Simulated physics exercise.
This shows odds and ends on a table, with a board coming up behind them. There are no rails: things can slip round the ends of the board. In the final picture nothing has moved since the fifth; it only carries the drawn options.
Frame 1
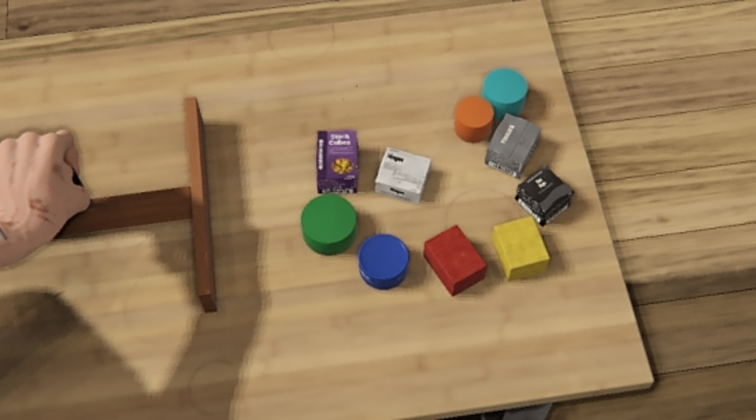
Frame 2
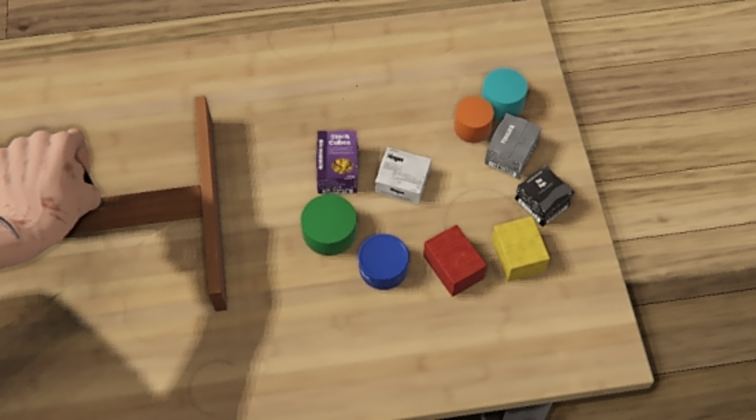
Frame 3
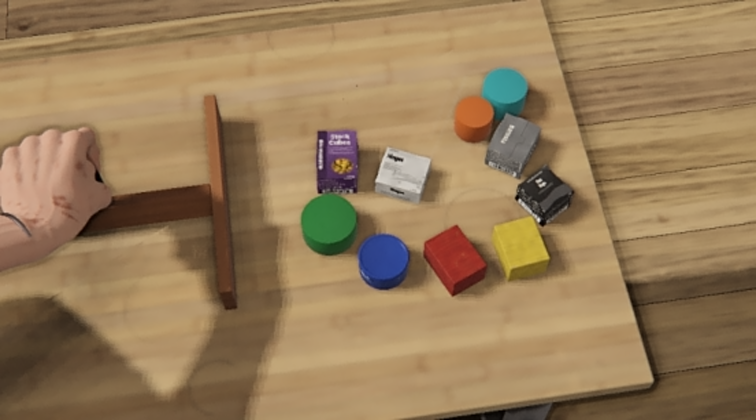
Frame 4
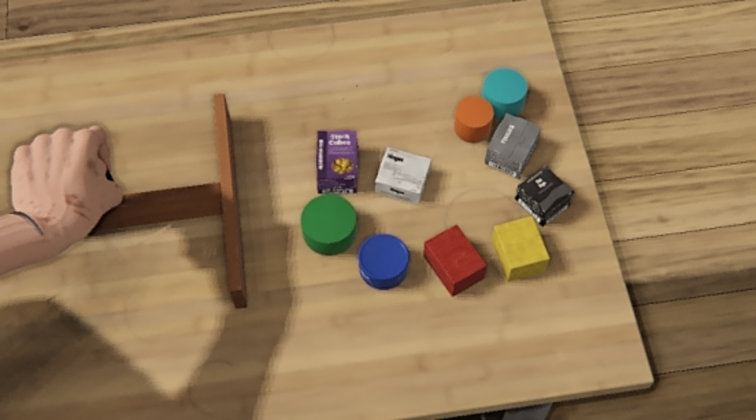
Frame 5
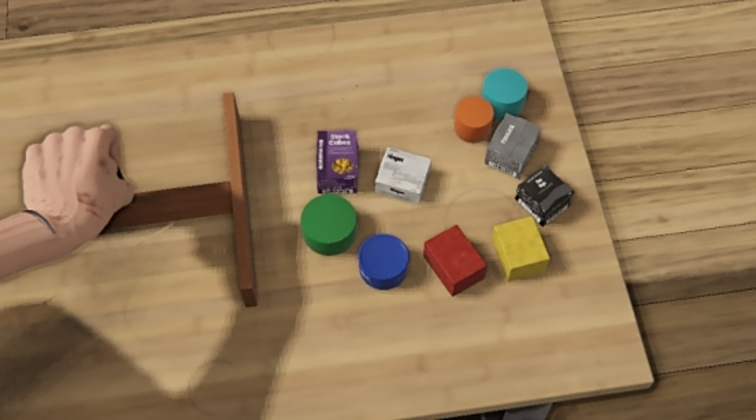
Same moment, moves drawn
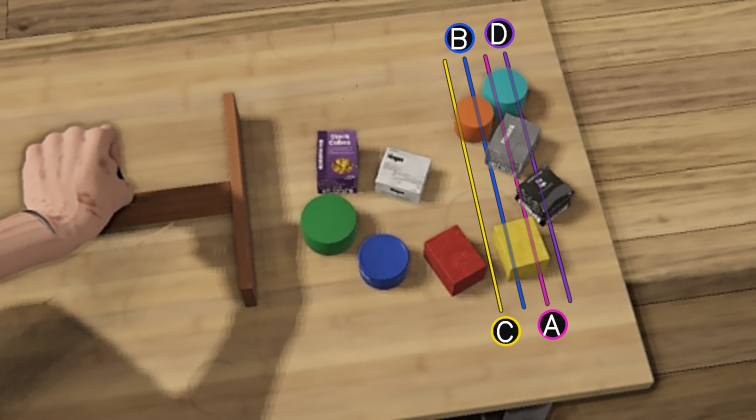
A wooden board, pushed by a hand, slides slowly right toward still blocks, pots and boxes.
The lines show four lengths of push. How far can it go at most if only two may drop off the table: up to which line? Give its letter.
It can go as far as A.
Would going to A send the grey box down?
By then, yes.
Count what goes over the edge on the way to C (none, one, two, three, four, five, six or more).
In all, none.
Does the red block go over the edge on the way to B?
No.
On the marked copy, A at (514, 171); B at (492, 174); C at (471, 177); D at (535, 169).
Following A. Soon after the start, board (338, 172); white box (411, 176); purple packet (362, 158).
Later, board (438, 159); grey box (544, 135); yellow block (571, 253).
In the end, board (514, 150); yellow block over the edge; grey box over the edge; two fallen.
As for the rest, B is within the limit but short; C is within the limit but short; D drops five.
